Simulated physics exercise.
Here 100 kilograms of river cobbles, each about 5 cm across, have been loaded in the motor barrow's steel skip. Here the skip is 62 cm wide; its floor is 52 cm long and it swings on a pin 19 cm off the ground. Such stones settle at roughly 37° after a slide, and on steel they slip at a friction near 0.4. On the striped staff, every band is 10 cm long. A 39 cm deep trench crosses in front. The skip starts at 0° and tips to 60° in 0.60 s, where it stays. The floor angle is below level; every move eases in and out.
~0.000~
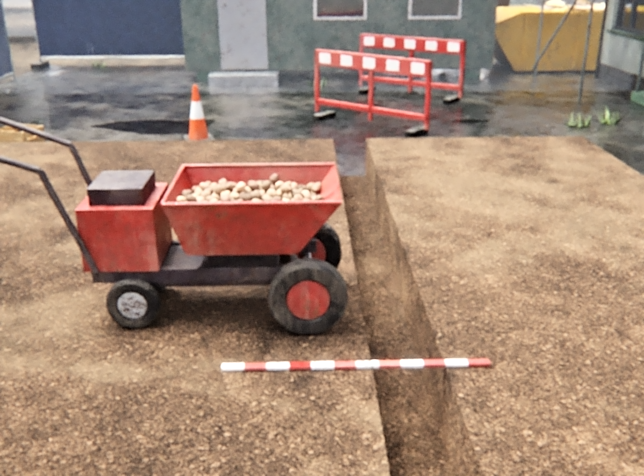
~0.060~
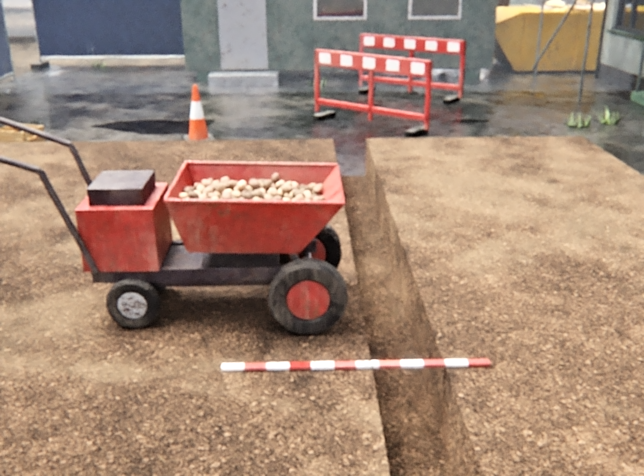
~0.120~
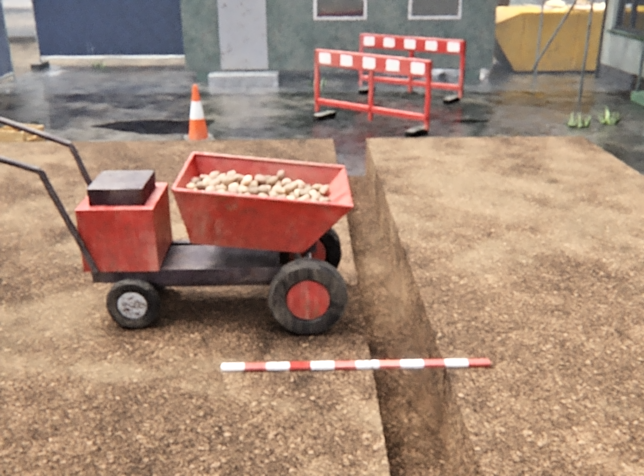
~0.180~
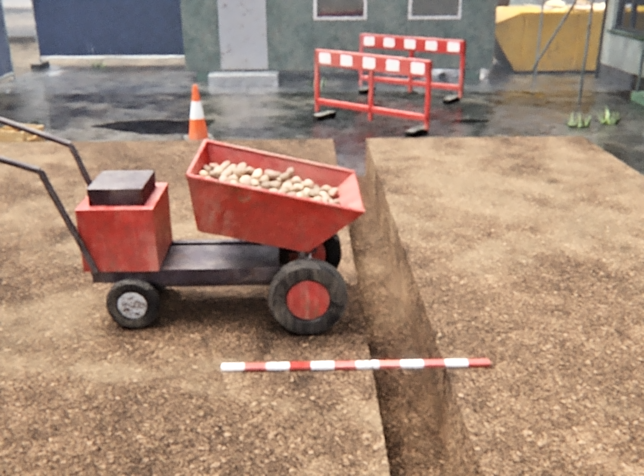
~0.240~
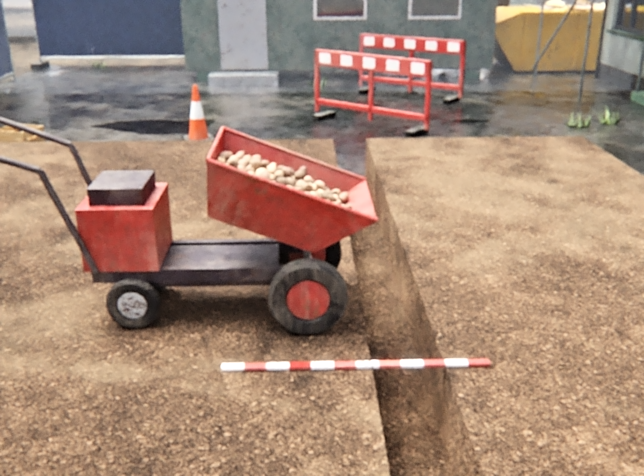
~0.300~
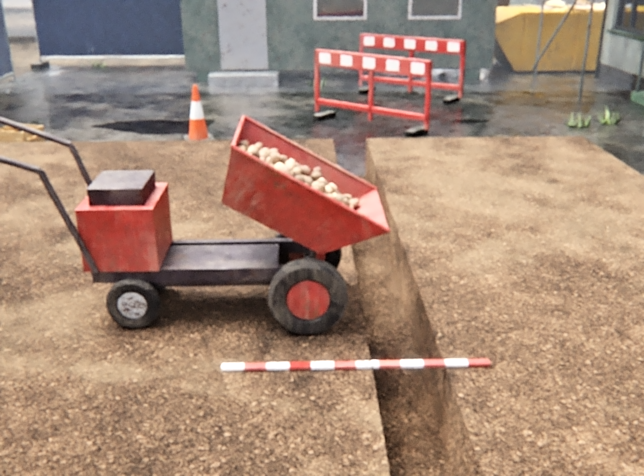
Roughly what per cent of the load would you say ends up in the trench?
I'd say 19 per cent ends up in the trench.
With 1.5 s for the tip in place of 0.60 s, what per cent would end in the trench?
I'd put it at some 30 in a hundred.
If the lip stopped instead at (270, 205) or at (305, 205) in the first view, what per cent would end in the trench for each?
Near 60 and near 45 percent.
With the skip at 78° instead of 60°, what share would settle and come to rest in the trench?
In that case some 20 per cent.
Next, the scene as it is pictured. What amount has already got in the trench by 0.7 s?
Roughly 5% by that time.
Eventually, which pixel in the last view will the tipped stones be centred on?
(461, 300).
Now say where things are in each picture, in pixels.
In the first picture, the skip is at 0°, its lip at (341, 203); the top of the load is at (247, 190).
In the second picture, the skip is at 2°, its lip at (344, 203); the top of the load is at (239, 188); the stones move at 0.4 m/s on average.
In the third picture, the skip is at 6°, its lip at (352, 206); the top of the load is at (227, 182); the stones move at 0.8 m/s on average.
The fourth picture shows lip at (364, 212), floor tilted 13°, highest stones at (223, 172); the stones move at 1.0 m/s on average.
In the fifth picture, the skip is at 21°, its lip at (377, 220); the top of the load is at (230, 161); the stones move at 1.2 m/s on average.
The sixth picture shows lip at (389, 231), floor tilted 30°, highest stones at (249, 150); the stones move at 1.3 m/s on average.
After 0.4 s the floor is at 51°; 100 % in the skip; the foremost stones are at (379, 229).
After 0.7 s the floor is at 60°; 92 % in the skip, 3 % in the trench, 5 % past the trench; the foremost stones are at (444, 267).
After 1.0 s the floor is at 60°; 49 % in the skip, 4 % in the trench, 47 % past the trench; the foremost stones are at (555, 295).
After 3.0 s the floor is at 60°; 27 % in the skip, 19 % in the trench, 54 % past the trench; the foremost stones are past the picture's edge.
